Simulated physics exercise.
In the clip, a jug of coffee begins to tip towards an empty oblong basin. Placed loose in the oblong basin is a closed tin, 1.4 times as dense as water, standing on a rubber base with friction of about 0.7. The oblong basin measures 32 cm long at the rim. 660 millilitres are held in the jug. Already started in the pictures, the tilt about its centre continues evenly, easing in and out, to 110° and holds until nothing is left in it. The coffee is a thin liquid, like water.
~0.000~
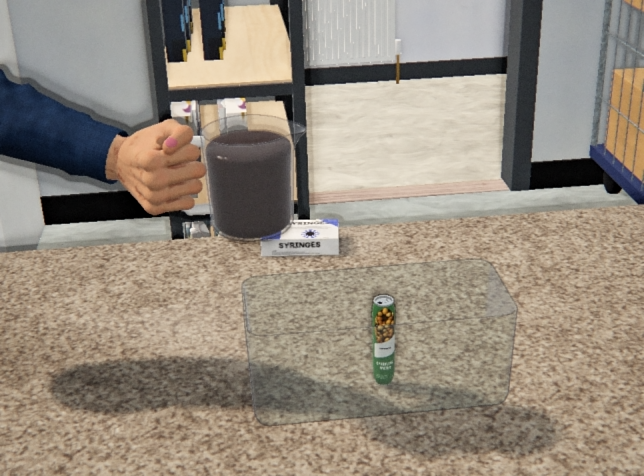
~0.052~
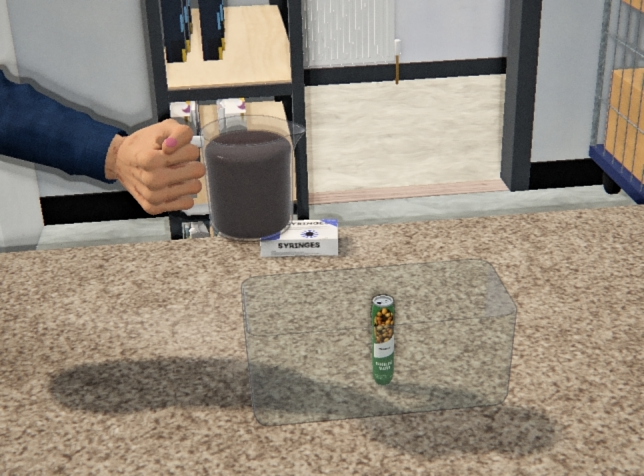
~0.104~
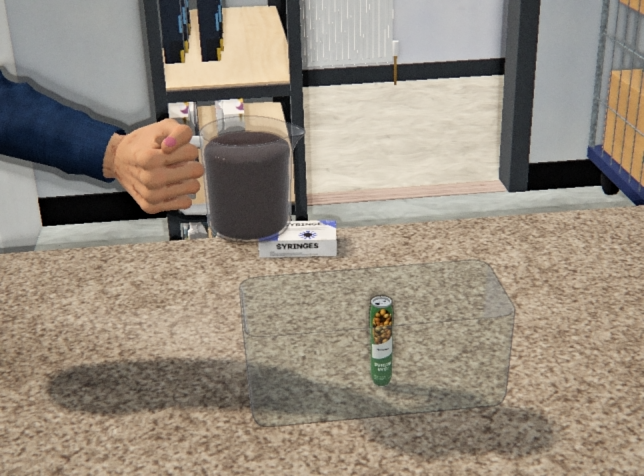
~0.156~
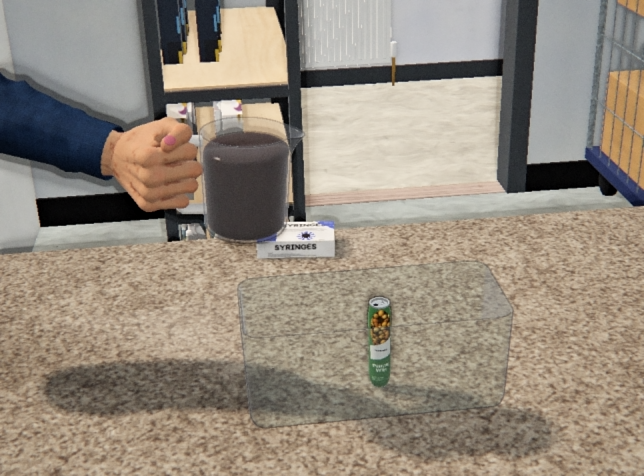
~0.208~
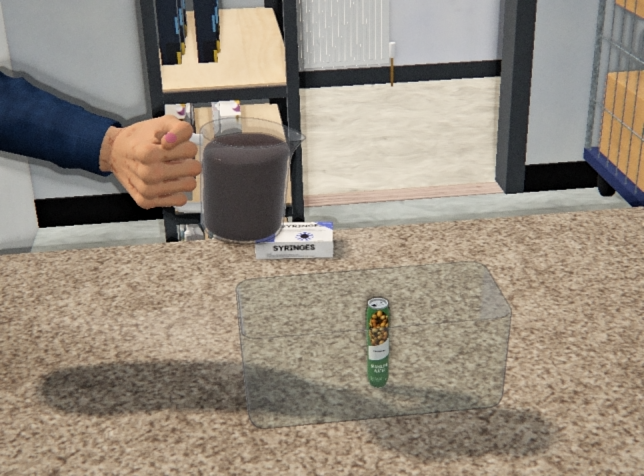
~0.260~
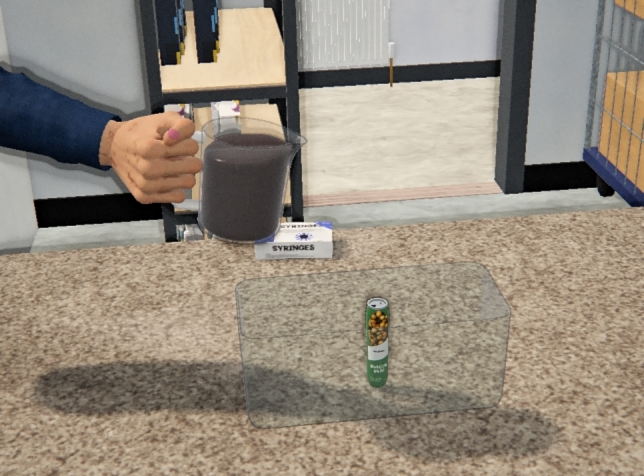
A hand at the left holds a clear jug of dark coffee, which tilts very slightly to the right above a speckled counter, while a closed green tin stands still inside a transparent oblong basin.
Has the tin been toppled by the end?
Yes. It overturns.
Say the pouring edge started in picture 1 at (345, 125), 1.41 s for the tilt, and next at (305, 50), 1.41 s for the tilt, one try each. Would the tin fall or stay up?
Trial 1 - tin stays standing; trial 2 - tin tips.
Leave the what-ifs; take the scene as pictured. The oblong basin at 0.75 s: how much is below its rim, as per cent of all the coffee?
About 4 per cent.
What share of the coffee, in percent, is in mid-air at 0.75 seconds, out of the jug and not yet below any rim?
About 14 per cent.
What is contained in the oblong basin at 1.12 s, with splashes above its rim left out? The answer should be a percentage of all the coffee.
54 per cent or thereabouts.
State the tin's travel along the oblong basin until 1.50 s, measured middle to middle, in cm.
Estimate: Around 8 cm.
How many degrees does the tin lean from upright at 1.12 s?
The lean is some 0° away from upright.
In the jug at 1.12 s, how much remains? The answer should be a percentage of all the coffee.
26 in a hundred, give or take.
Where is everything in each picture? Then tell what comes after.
In the first frame, tilt 0°; pouring edge (306, 128); surface from (205, 146) to (292, 140); the oblong basin's rim runs from (244, 307) to (504, 286); the tin's top is at (384, 304).
In the second frame, tilt 0°; pouring edge (306, 128); surface from (205, 146) to (291, 140).
In the third frame, tilt 1°; pouring edge (305, 130); surface from (204, 147) to (290, 142).
In the fourth frame, tilt 3°; pouring edge (305, 133); surface from (203, 148) to (290, 143).
In the fifth frame, tilt 6°; pouring edge (306, 136); surface from (203, 148) to (290, 144).
In the sixth frame, tilt 9°; pouring edge (307, 139); surface from (203, 149) to (293, 145).
By 0.75 s the tilt is 61° and 82 per cent is still to pour; the tin stands where it began.
By 1.12 s the tilt is 99° and 26 per cent is still to pour; the tin stands where it began.
By 1.50 s the tilt is 110° and 1 per cent is still to pour; the tin lies on its side.
By 1.91 s the tilt is 110° and 0 per cent is still to pour; the tin lies on its side.
At rest the tin lies on its side.
